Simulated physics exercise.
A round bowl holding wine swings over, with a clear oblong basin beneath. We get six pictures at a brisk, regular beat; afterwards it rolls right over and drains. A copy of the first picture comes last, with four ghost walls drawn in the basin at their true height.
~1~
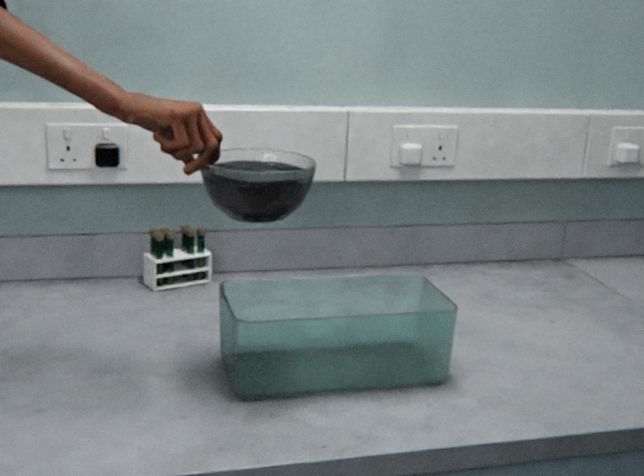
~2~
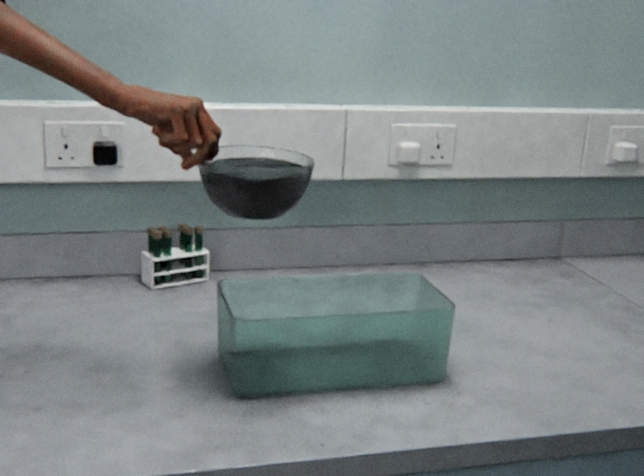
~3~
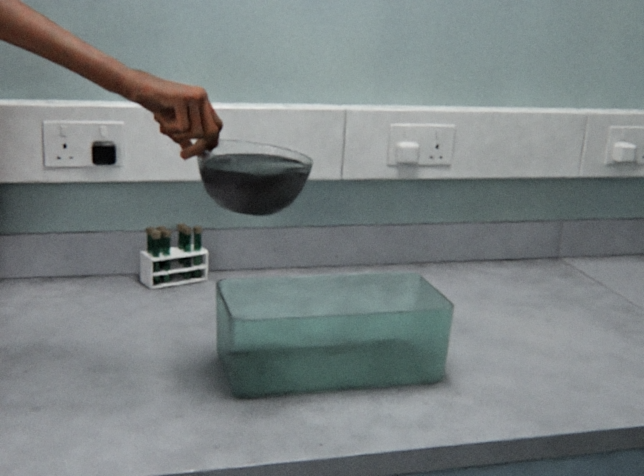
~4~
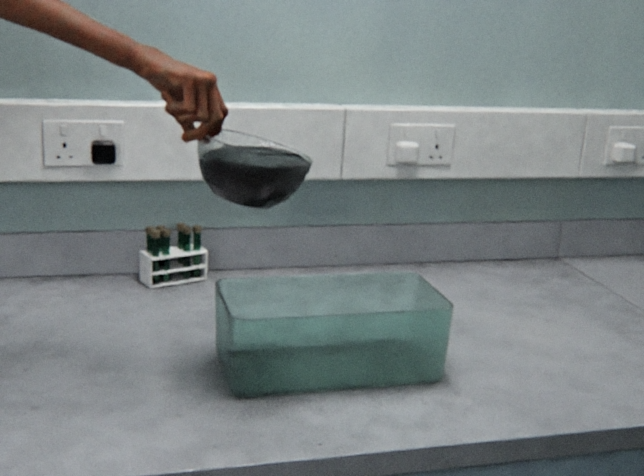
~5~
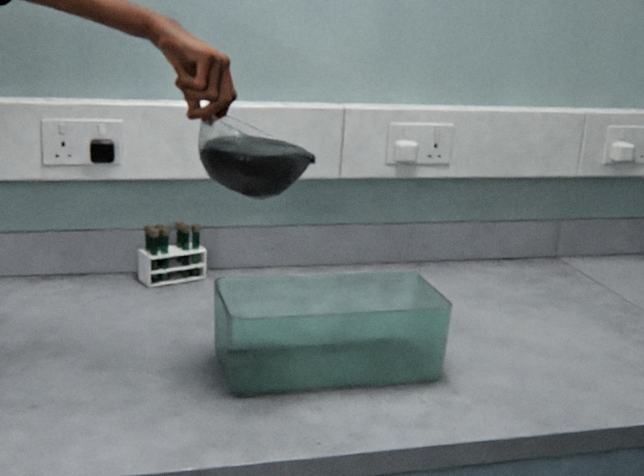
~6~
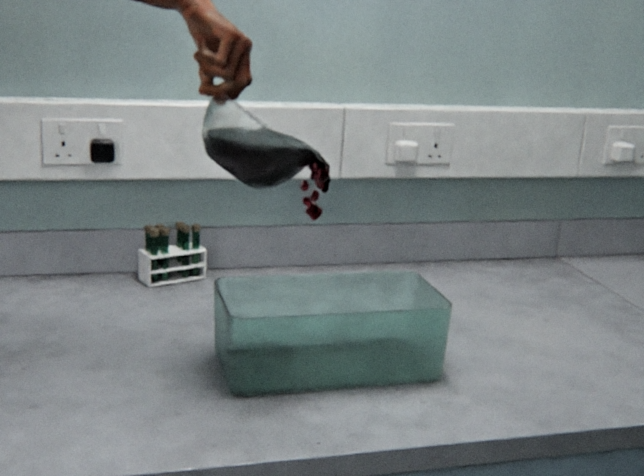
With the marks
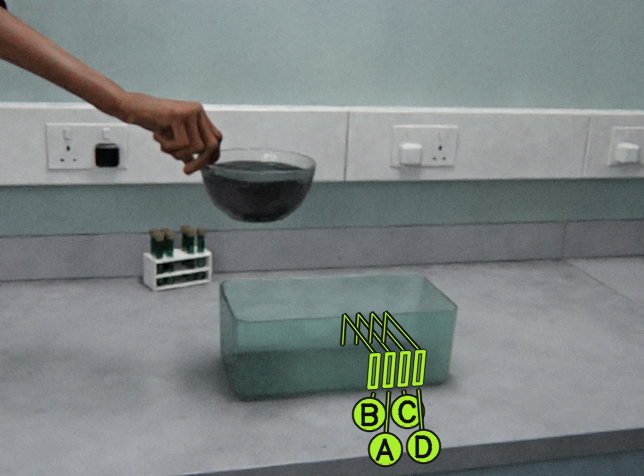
We see a hand holding a round glass bowl of dark wine above a clear oblong basin on a grey counter; the hand rises and tips the bowl to the right until dark red drops spill over its lip.
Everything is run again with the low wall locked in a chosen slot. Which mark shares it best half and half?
C.
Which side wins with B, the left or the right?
The right one.
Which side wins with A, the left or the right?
The right one.
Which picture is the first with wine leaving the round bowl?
In picture 5.
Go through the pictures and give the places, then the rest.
Upright, lip at (312, 159); basin from (234, 397) to (446, 380); nothing has left yet, in the first picture.
Upright, lip at (310, 158); nothing has left yet, in the second picture.
Tipped about 6°, lip at (309, 158); nothing has left yet, in the third picture.
Tipped about 14°, lip at (309, 157); nothing has left yet, in the fourth picture.
Tipped about 23°, lip at (308, 156); wine is over the lip, down to (311, 161), in the fifth picture.
Tipped about 35°, lip at (308, 156); wine is over the lip, down to (312, 215), in the sixth picture.
On the marked copy, A at (388, 392); B at (373, 393); C at (403, 390); D at (418, 389).
If A is chosen, about 17 % ends left of the wall and 81 % right of it.
If B is chosen, about 9 % ends left of the wall and 89 % right of it.
If C is chosen, about 50 % ends left of the wall and 47 % right of it.
If D is chosen, about 82 % ends left of the wall and 16 % right of it.
